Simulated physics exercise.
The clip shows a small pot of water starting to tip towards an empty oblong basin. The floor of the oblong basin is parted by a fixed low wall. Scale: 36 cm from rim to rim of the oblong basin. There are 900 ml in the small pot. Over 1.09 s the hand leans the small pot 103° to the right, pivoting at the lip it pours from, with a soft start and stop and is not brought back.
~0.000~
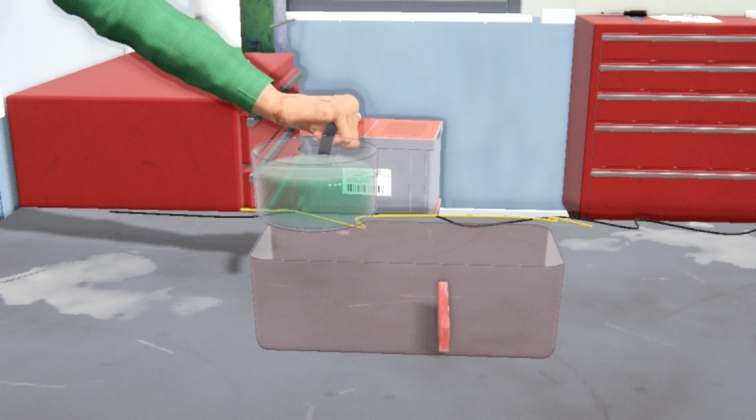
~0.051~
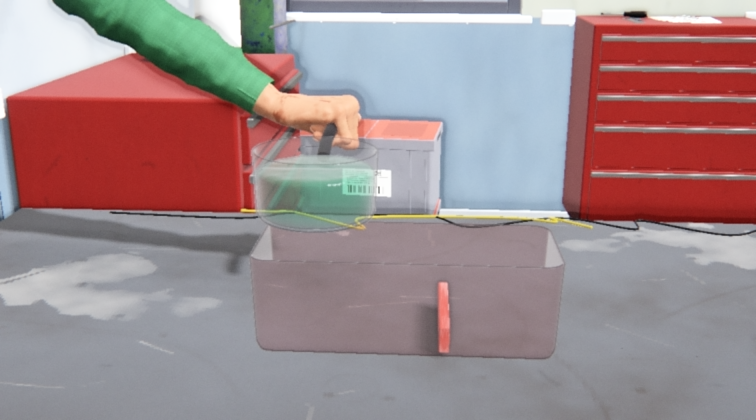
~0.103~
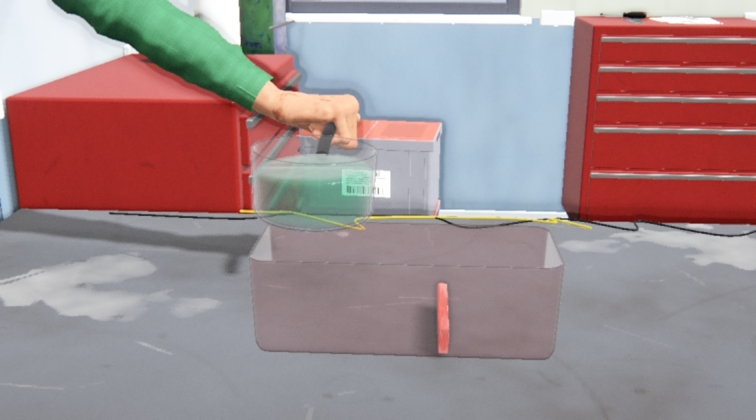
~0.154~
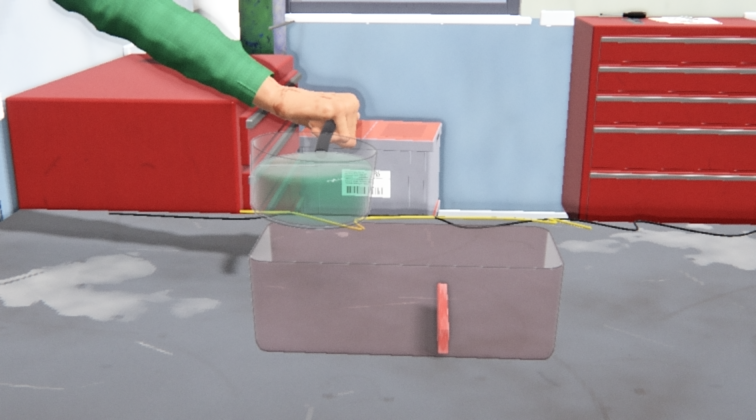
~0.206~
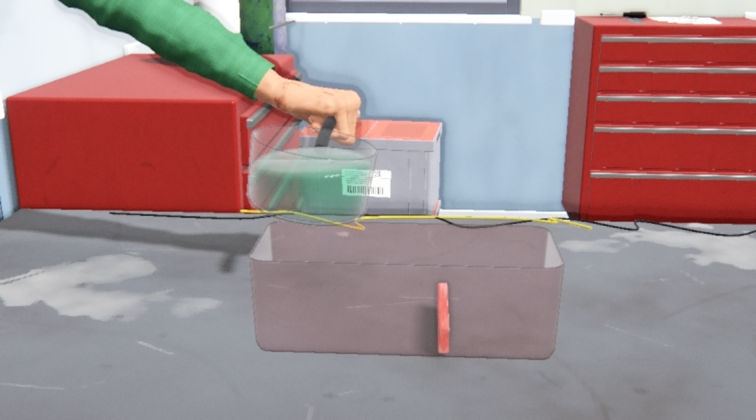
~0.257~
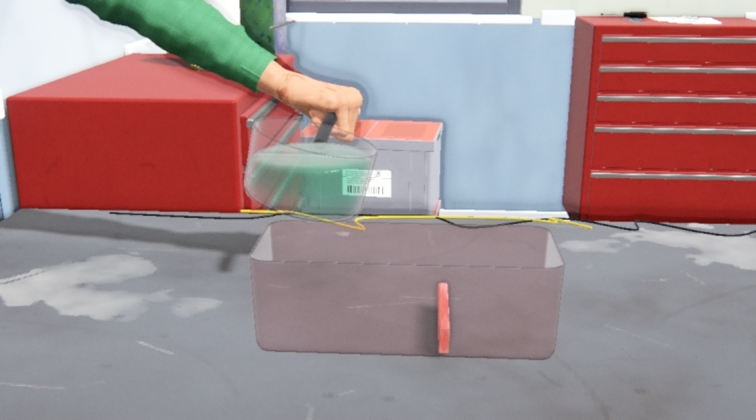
Garage with red tool cabinets, a green-sleeved hand slowly tilting a clear pot of greenish water rightward above an empty oblong basin.
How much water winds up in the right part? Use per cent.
About 70 per cent.
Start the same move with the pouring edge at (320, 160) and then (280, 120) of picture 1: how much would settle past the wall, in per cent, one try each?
First 10, then 20 per cent.
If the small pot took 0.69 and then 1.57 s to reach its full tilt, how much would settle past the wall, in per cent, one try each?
First 55, then 70 per cent.
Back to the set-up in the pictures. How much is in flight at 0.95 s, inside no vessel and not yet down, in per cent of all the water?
Near 18 in a hundred.
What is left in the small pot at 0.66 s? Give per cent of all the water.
Near 68 in a hundred.
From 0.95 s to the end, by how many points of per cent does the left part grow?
Near 22 in a hundred.
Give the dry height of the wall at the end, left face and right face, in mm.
Some 24 mm on the left and 0 mm on the right.
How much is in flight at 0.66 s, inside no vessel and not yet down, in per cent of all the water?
Near 28 in a hundred.
Then, 0.66 s in, the tilt is 68° and 68 per cent is still to pour, 4 is left of the wall and 0 right of it.
Then, 0.95 s in, the tilt is 99° and 14 per cent is still to pour, 7 is left of the wall and 60 right of it.
Then, 1.26 s in, the tilt is 103° and 1 per cent is still to pour, 18 is left of the wall and 78 right of it.
Then, 1.59 s in, the tilt is 103° and 0 per cent is still to pour, 27 is left of the wall and 73 right of it.
Finally, 30 per cent lies left of the wall, 70 right of it and 1 outside.
